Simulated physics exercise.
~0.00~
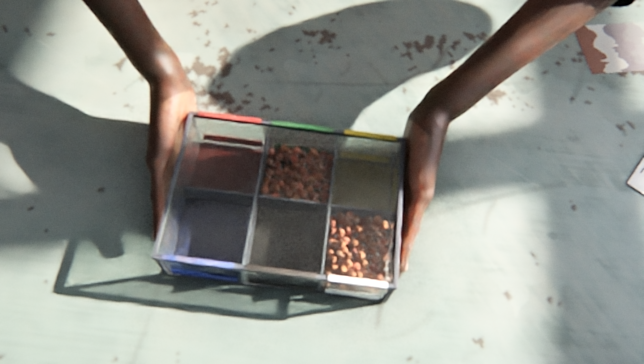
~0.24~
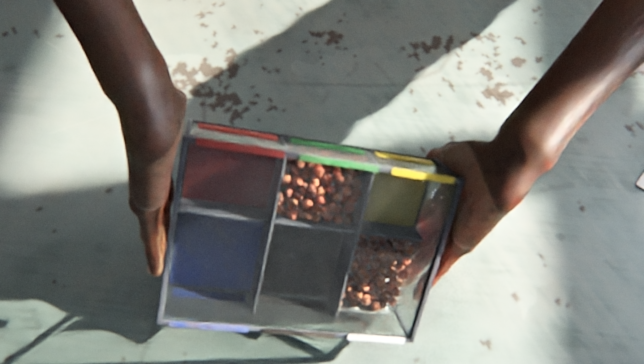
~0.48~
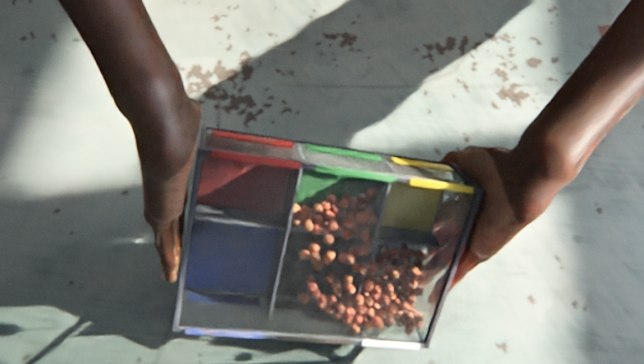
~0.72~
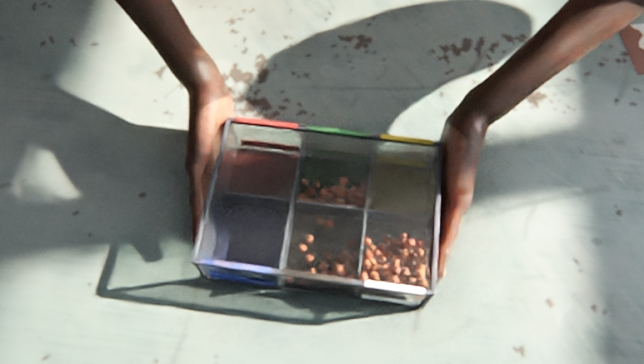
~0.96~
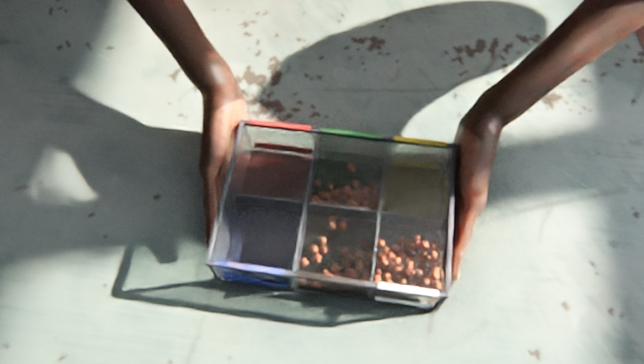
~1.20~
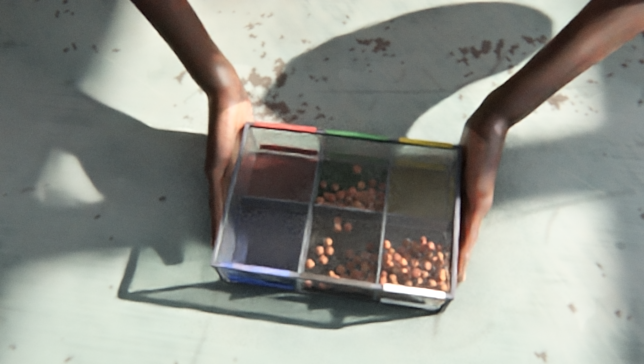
Hands tilting a clear compartmented box of small reddish-brown pellets, then lowering it flat, pellets resting in three lower-right and upper-middle sections.
